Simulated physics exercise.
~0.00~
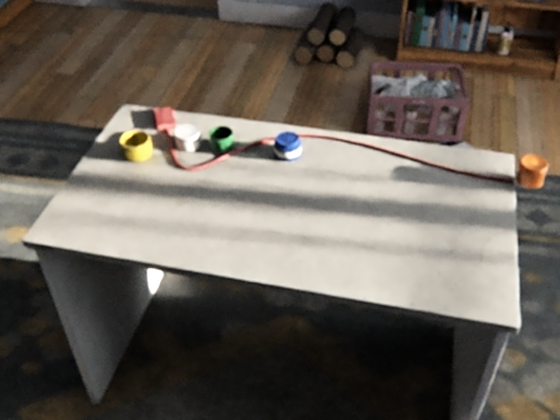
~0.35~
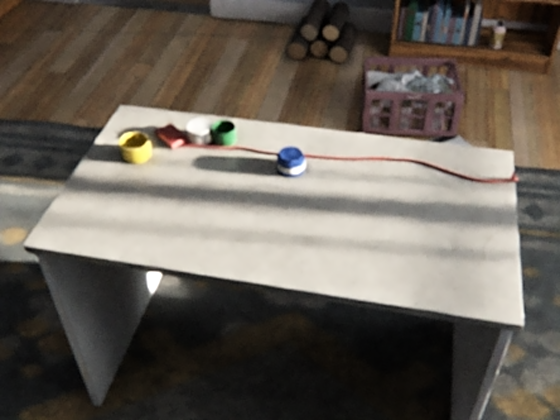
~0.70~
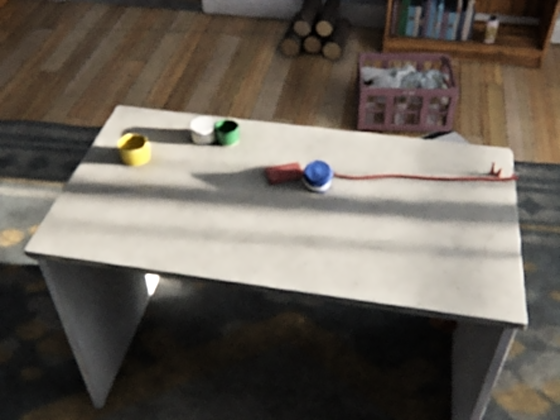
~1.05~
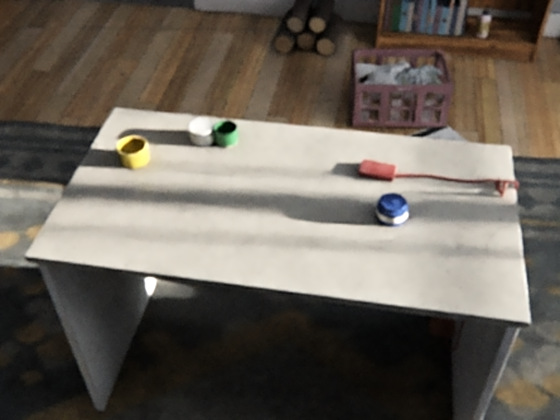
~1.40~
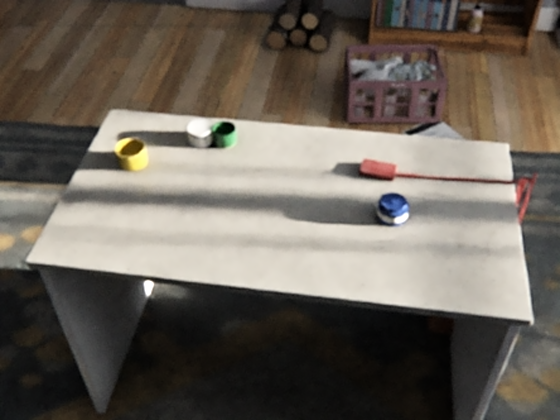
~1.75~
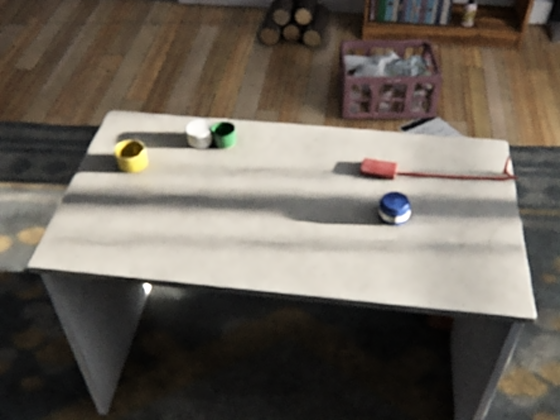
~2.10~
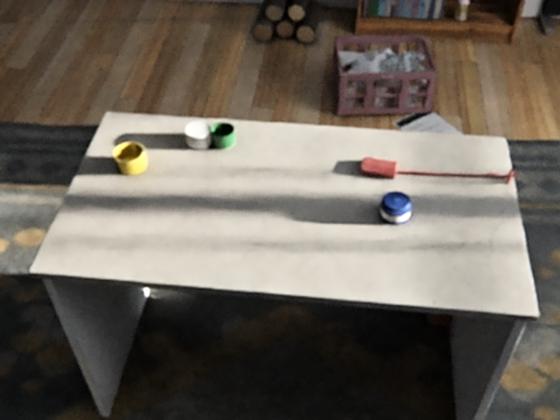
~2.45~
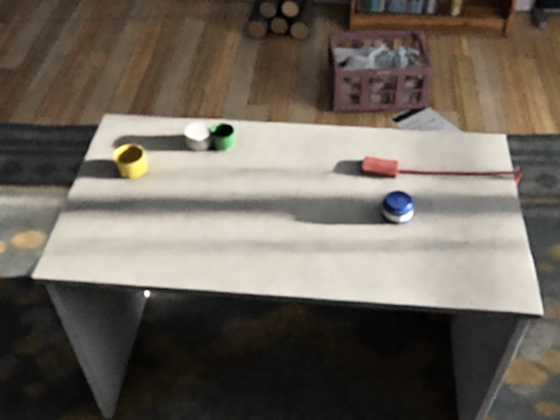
An orange cup-shaped speaker tips off the right edge of a pale desk, trailing a thin red cable tied to a red phone near the left end. As it drops out of sight, the cable pulls taut and drags the phone rightward, nudging the white tin up beside the green mug. The phone then slides into the blue jar and pushes it along, leaving it farther right and nearer the front. Both come to rest on the desk, while the cable's end flicks about at the right edge. The white tin, green mug and yellow mug stay standing on the left.
